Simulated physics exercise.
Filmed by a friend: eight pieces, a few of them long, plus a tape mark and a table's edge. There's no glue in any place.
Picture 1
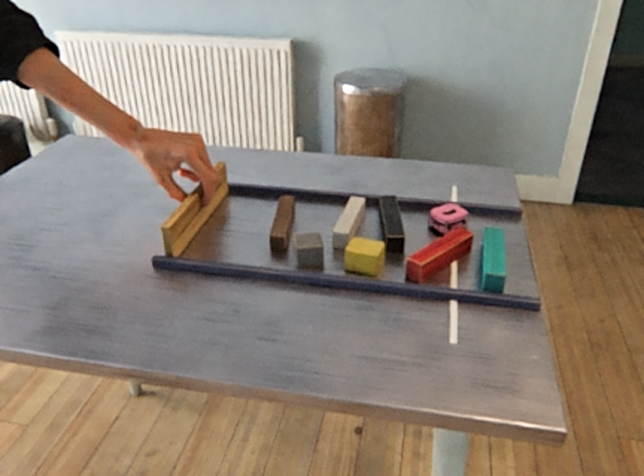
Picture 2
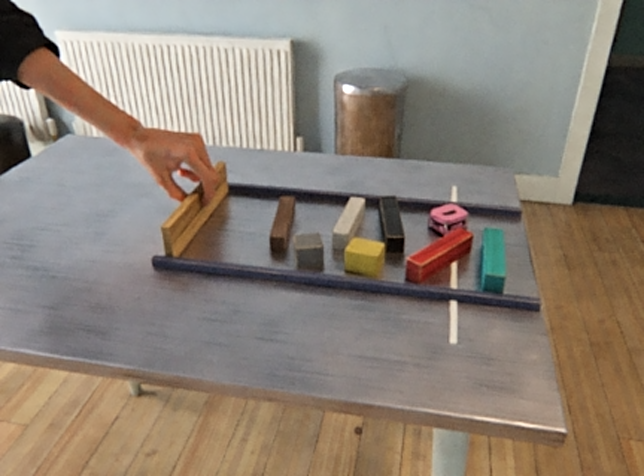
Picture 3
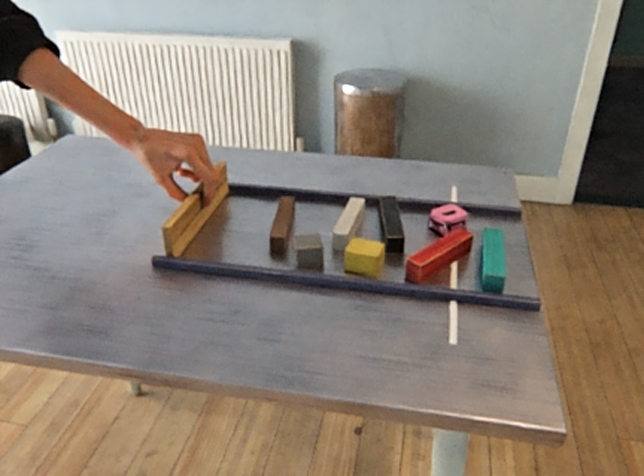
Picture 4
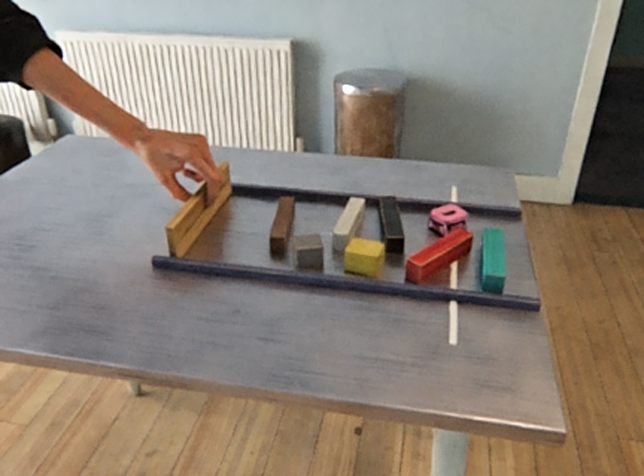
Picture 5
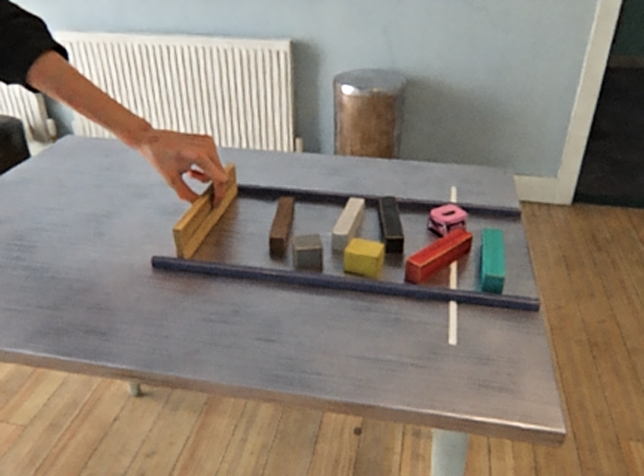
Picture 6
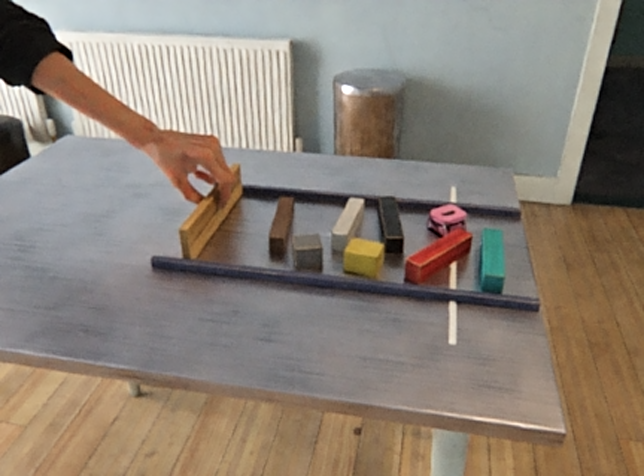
The clip opens on a hand gripping a wooden board between two dark rails on a table, with eight small, mostly colourful pieces spread to its right. The board barely moves at first, then the hand slides it a short way right, while the pieces stay in place, untouched by it.
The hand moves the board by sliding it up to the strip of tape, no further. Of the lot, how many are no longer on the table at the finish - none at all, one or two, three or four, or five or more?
By the finish, one or two are off it.
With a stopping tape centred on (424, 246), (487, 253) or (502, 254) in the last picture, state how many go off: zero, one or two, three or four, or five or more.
Taking the three tapes one at a time, the answers are not one, then three to four, then five or more.
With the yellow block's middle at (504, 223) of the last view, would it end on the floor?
Yellow block: Gone.
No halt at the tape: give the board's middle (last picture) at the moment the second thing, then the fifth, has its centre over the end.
Earlier crossing: About (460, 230); later crossing: About (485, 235).
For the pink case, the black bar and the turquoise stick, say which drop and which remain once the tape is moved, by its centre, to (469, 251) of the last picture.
OK, so the pink case comes off, the black bar stays where it is, and the turquoise stick? It comes off.
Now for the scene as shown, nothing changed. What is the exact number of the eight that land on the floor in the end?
The count is 1.
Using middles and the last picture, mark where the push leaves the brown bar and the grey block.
Brown bar: About (462, 240); grey block: About (469, 273).
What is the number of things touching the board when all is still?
2 touch it.
Soon after, none off yet; turquoise stick at rest near (492, 261); pink case at rest near (447, 222); red stick at rest near (439, 255).
After that, none off yet; turquoise stick at rest near (492, 261); pink case at rest near (450, 222); red stick displaced a little near (453, 258).
In the end, the number that fall off is one or two; gone, turquoise stick.
